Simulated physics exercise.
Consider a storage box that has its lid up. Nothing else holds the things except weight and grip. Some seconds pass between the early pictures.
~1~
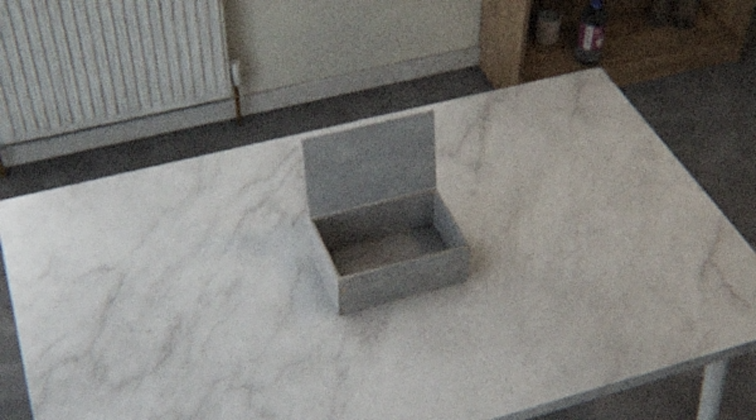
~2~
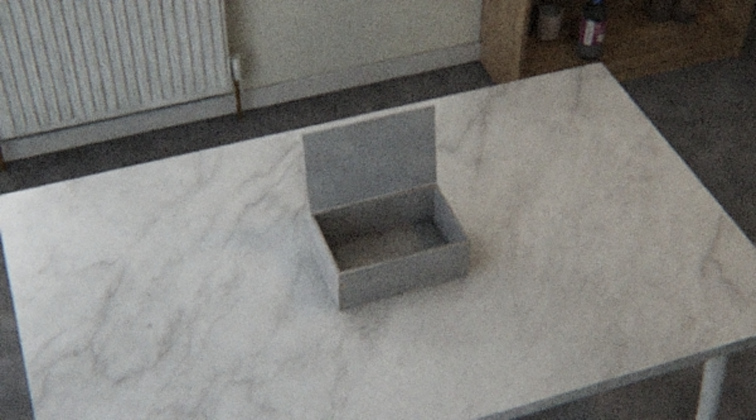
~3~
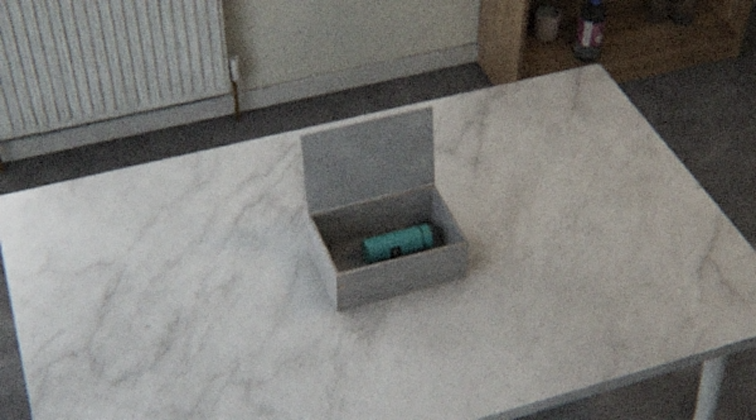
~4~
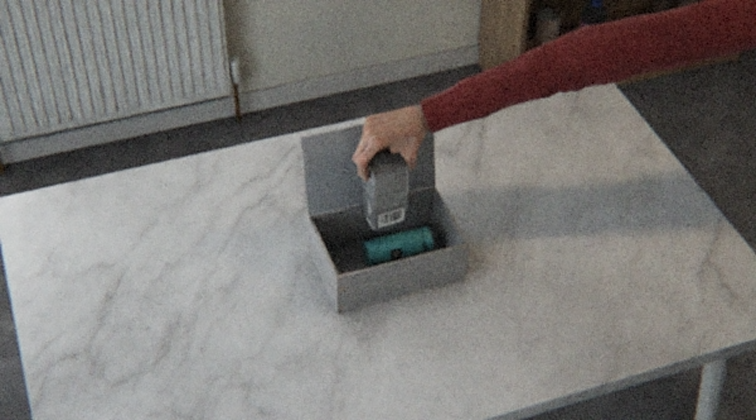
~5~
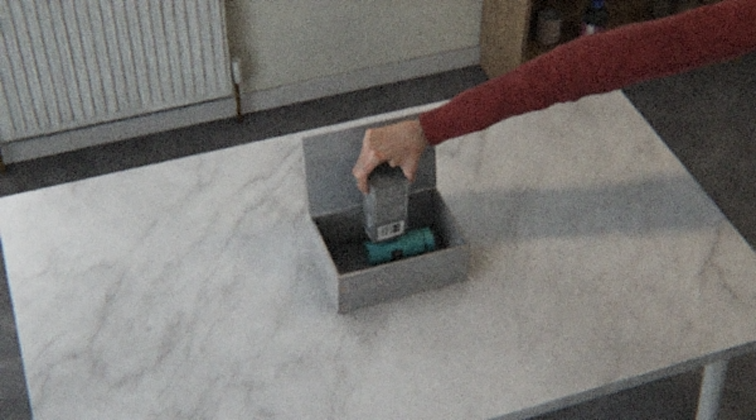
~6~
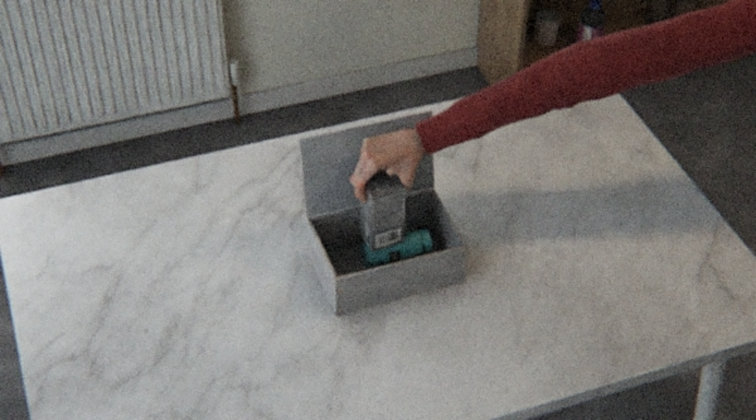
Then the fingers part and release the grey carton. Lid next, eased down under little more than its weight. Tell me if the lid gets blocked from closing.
It gets blocked and stays up.
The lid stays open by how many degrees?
The answer is about 25 degrees.
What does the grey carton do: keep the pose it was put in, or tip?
Looking at the last picture, it sits at an angle.
Then, 1.20 s after the last picture, lid starting down; grey carton tipped 21° from how it was near (381, 210).
Then, 2.40 s after the last picture, lid 64° above the rim; grey carton slid a little near (386, 219).
Then, 2.70 s after the last picture, lid 42° above the rim; grey carton tipped 39° from how it was near (395, 243); turquoise shaker rolled a little.
Then, 3.40 s after the last picture, lid 27° above the rim; grey carton tipped 43° from how it was near (393, 246).
At rest, lid 26° above the rim; tipped over in the box, grey carton; turquoise shaker in place. Seen from the same camera at the end, grey carton near (393, 245).
